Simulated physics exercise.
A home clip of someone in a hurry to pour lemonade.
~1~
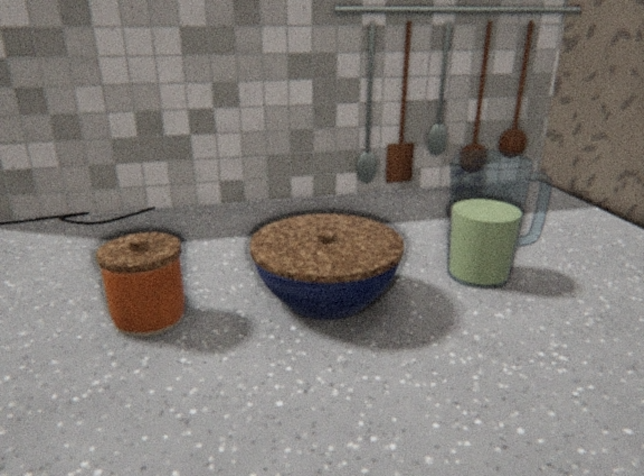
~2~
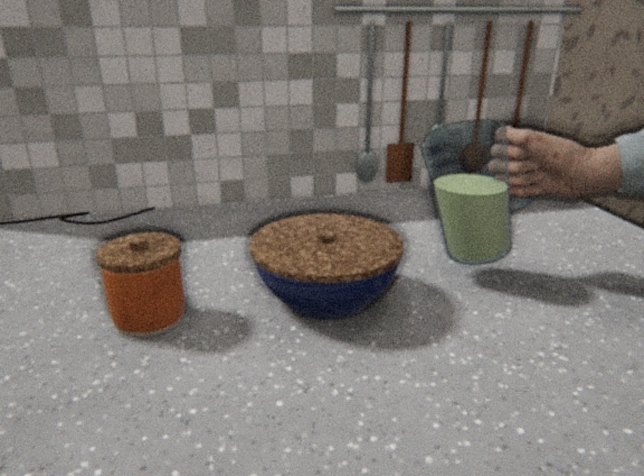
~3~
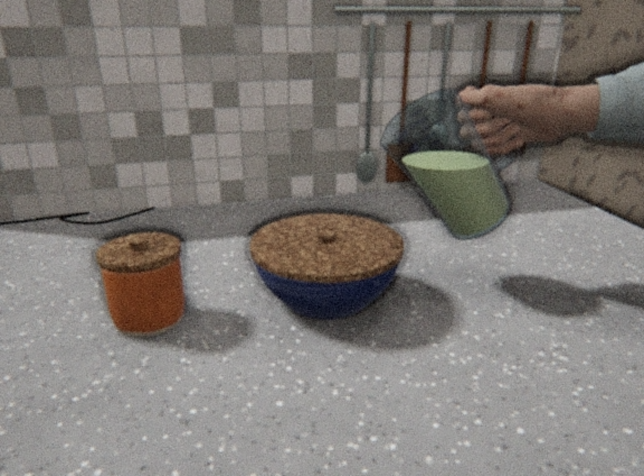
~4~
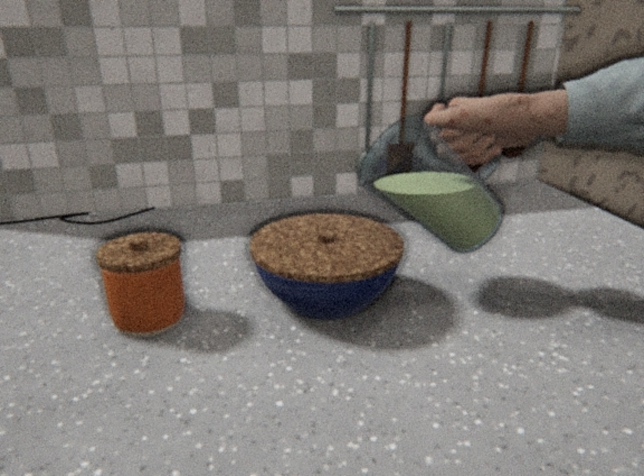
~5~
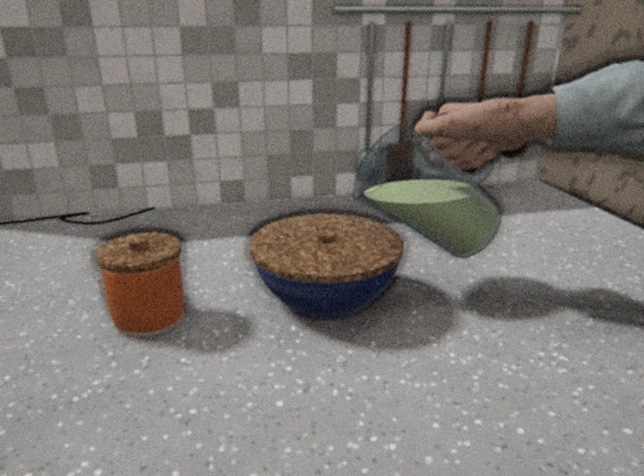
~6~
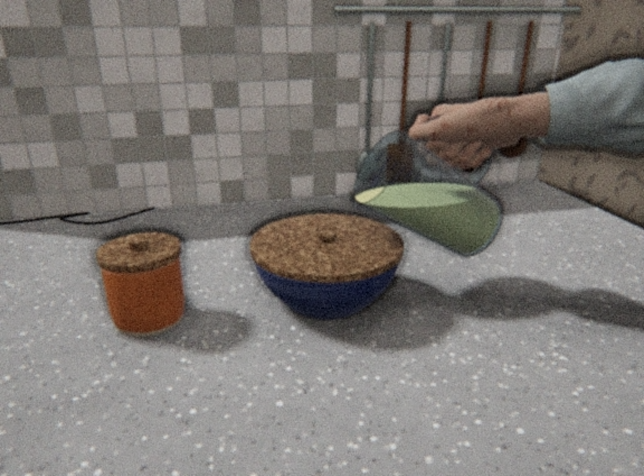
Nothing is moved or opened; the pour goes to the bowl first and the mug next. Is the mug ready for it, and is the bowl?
Left, the mug sheds it on the top; right, the bowl sheds it on the top.
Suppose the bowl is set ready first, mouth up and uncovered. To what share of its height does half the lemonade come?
Near 35 in a hundred.
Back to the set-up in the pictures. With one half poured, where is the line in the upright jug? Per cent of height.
I make it 30 per cent.
Soon after, it hits the lid of the bowl and runs off.
Later, it hits the lid of the mug and runs off.
In the end, the bowl is empty, in a puddle; the mug is empty, in a puddle.
